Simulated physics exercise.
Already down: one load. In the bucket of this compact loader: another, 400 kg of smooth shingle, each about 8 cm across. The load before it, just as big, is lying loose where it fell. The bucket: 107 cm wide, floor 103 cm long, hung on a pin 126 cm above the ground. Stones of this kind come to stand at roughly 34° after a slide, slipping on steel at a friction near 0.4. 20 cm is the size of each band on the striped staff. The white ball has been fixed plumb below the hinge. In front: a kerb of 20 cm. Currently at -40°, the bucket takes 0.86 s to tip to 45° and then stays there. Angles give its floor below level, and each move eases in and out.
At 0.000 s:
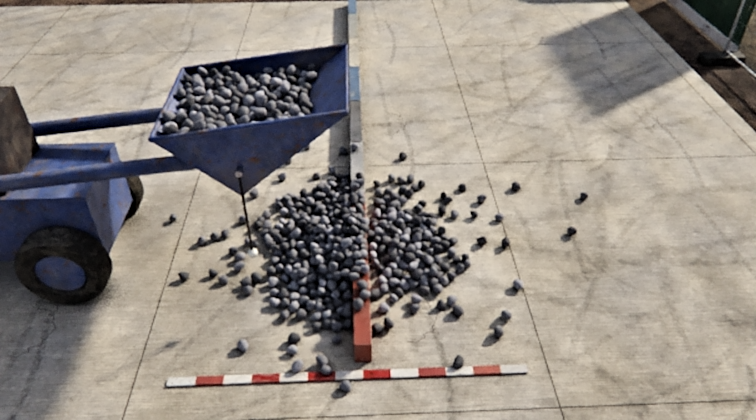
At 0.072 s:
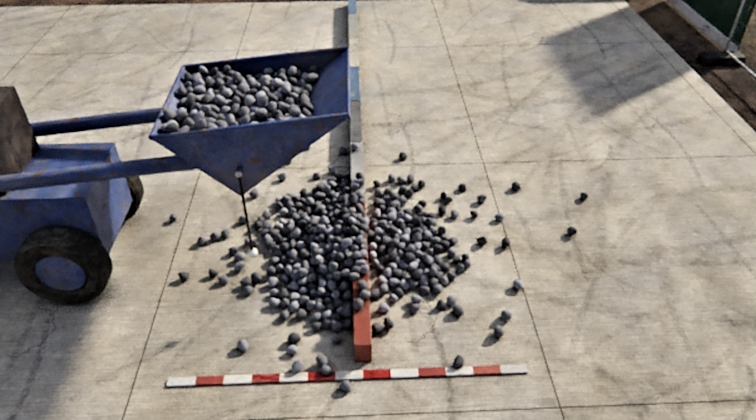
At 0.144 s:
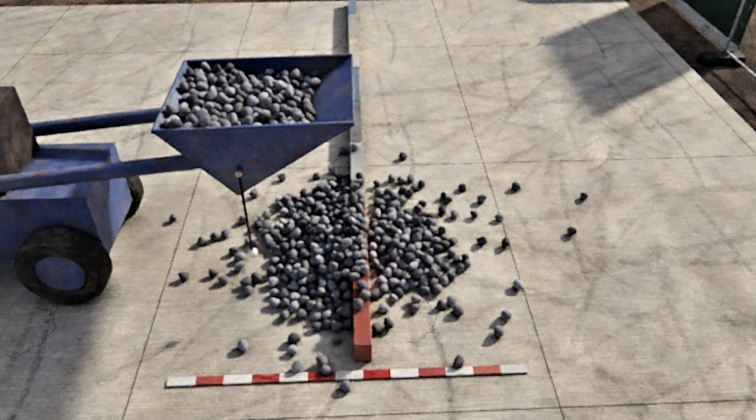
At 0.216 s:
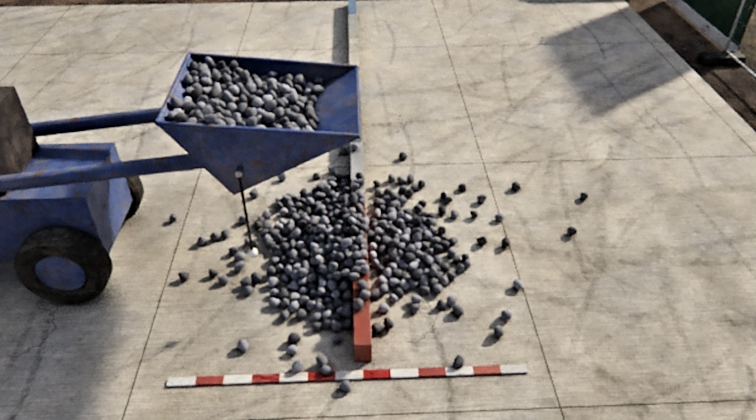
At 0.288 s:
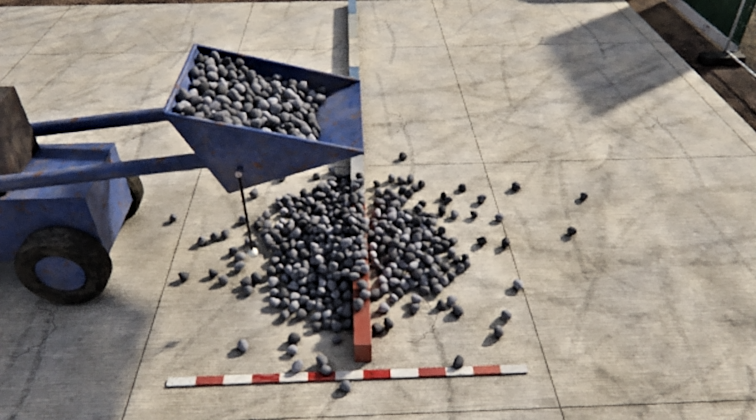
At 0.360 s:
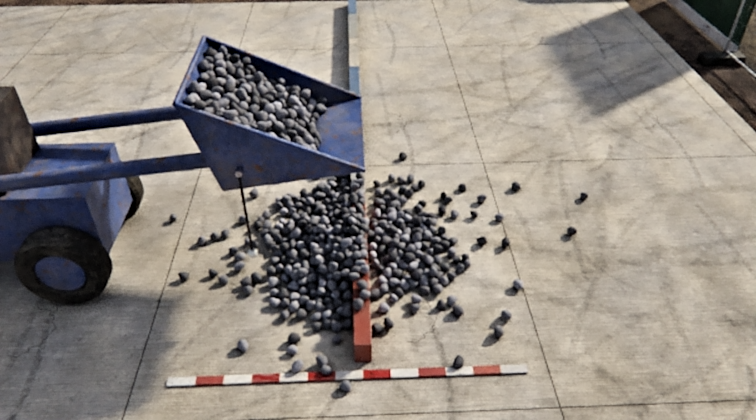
The clip shows a blue loader bucket filled with dark, rounded stones gradually tilting forward, its right edge lowering while the stones ride along inside, above a loose heap of similar stones lying motionless across a kerb.
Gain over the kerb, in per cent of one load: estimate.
Approx. 63 %.
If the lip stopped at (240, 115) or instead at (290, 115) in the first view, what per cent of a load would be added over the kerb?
I'd guess close to 0 per cent first and close to 15 per cent second.
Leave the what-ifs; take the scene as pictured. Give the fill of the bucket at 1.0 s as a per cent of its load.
It still holds about 70 per cent.
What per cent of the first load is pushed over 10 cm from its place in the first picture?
Around 25 in a hundred.
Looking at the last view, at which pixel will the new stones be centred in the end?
They come to rest centred about (386, 239).
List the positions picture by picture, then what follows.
Lip at (348, 112), floor tilted -40°, highest stones at (260, 77). The earlier load is highest near (352, 227), 29 cm above ground level, 70 % on this side of the kerb, 30 % over the kerb, in the first frame.
Lip at (350, 115), floor tilted -38°, highest stones at (233, 82); the stones move at 0.2 m/s on average, in the second frame.
Lip at (354, 124), floor tilted -34°, highest stones at (203, 76); the stones move at 0.4 m/s on average, in the third frame.
Lip at (360, 137), floor tilted -27°, highest stones at (204, 74); the stones move at 0.5 m/s on average, in the fourth frame.
The bucket is at -18°, its lip at (364, 153); the top of the load is at (203, 69); the stones move at 0.6 m/s on average, in the fifth frame.
Lip at (365, 171), floor tilted -8°, highest stones at (211, 61); the stones move at 0.6 m/s on average, in the sixth frame.
After 0.6 s the floor is at 31°; in per cent of one load, 100 in the bucket, 70 on this side of the kerb, 30 over the kerb; the foremost stones are at (523, 230).
After 1.0 s the floor is at 45°; in per cent of one load, 68 in the bucket, 102 on this side of the kerb, 30 over the kerb; the foremost stones are at (523, 230).
After 1.3 s the floor is at 45°; in per cent of one load, 7 in the bucket, 118 on this side of the kerb, 74 over the kerb; the foremost stones are at (523, 230).
After 4.0 s the floor is at 45°; in per cent of one load, 0 in the bucket, 107 on this side of the kerb, 93 over the kerb; the foremost stones are at (590, 238). Net gain over the kerb, 63.
